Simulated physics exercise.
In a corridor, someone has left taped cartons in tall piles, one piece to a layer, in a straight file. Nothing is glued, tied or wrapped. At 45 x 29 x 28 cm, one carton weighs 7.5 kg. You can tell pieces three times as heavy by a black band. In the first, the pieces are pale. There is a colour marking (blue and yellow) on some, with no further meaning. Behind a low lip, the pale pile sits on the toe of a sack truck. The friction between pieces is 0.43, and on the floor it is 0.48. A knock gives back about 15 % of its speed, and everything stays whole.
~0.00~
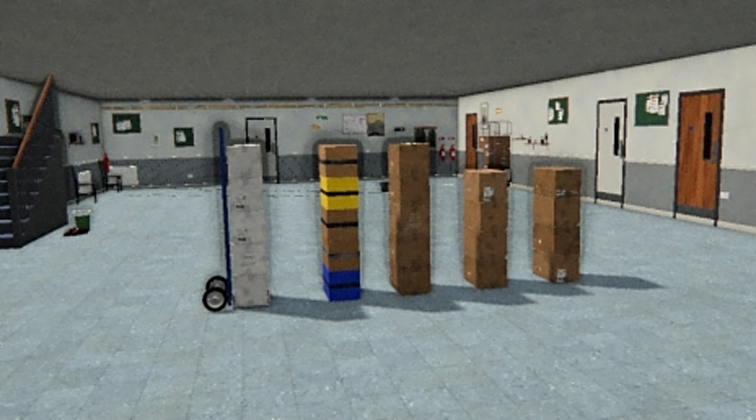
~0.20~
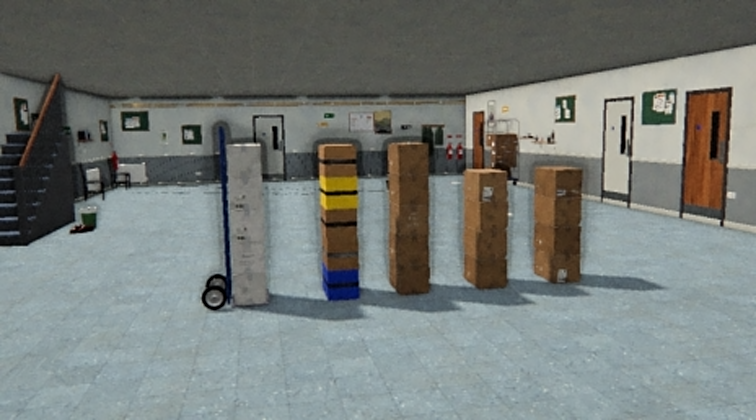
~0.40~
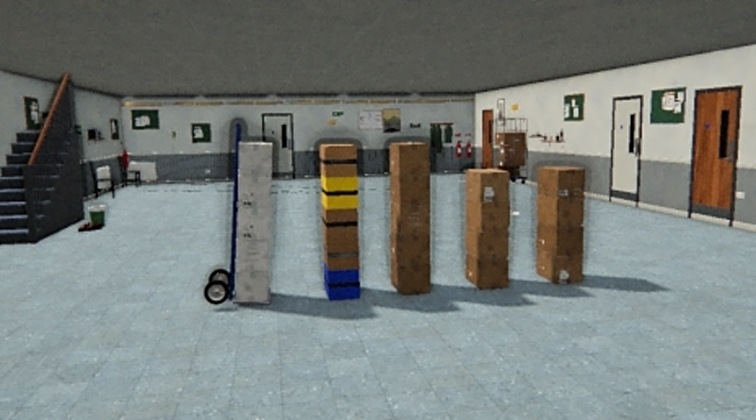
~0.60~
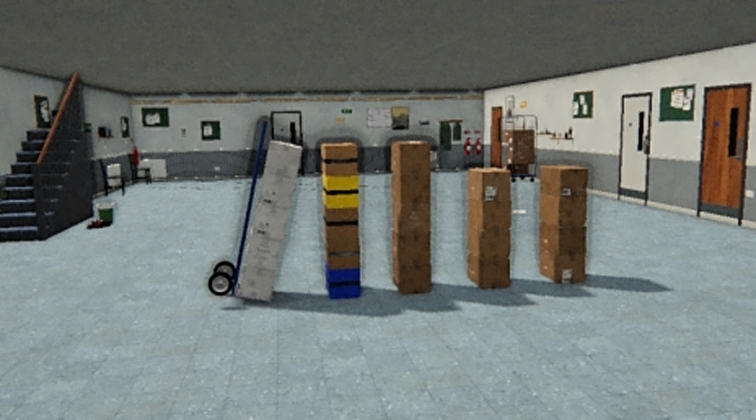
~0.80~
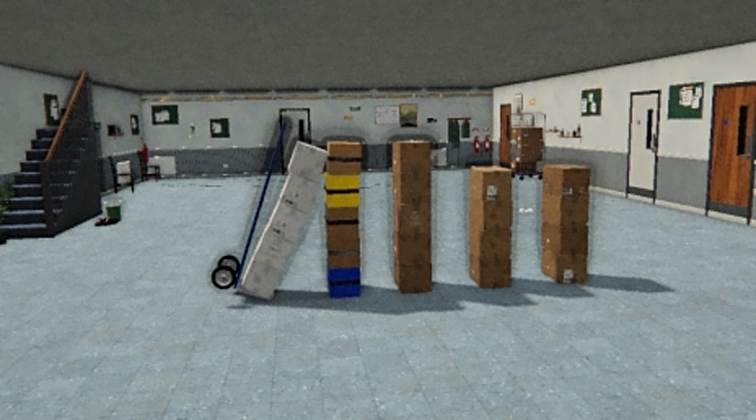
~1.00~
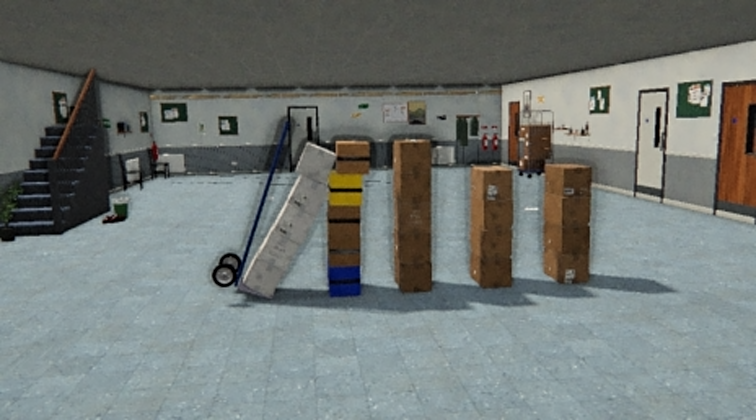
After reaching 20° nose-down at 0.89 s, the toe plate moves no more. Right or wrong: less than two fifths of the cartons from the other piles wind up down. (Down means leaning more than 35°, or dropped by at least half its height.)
Right.
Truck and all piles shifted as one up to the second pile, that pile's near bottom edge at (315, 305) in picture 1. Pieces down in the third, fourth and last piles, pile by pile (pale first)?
Pile by pile, you'd see third at 0, fourth at 0 and last at 0 down.
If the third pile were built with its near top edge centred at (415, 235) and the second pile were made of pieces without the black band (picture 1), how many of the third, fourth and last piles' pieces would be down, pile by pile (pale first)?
You'd get third 1, fourth 4 and last 4.
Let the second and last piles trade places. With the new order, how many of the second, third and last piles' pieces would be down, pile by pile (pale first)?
Count of fallen pieces - second: 4; third: 5; last: 5.
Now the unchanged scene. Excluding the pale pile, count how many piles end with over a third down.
By my count, 0.
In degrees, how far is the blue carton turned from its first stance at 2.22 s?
0°.
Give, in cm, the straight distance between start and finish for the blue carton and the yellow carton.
Distances: Blue 0, yellow 0 (cm).
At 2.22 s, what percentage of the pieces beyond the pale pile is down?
0 %.
By 1.08 s, 0 of the pale pile down; none of the 18 other cartons down, 3 disturbed; yellow carton moved 43 mm.
By 1.32 s, 0 of the pale pile down; none of the 18 other cartons down, 5 disturbed; yellow carton tilted 3°; blue carton tilted 3°.
By 2.02 s, 0 of the pale pile down; none of the 18 other cartons down, 2 disturbed; yellow carton moved 35 mm.
By 2.22 s, 0 of the pale pile down; none of the 18 other cartons down, 1 disturbed.
When it is over (2.5 s), 0 of the pale pile down; none of the 18 other cartons down, 1 disturbed; yellow carton unmoved; blue carton unmoved. That is 0 per cent. In pixels of the last frame, middles, yellow carton near (342, 188), blue carton near (343, 276).
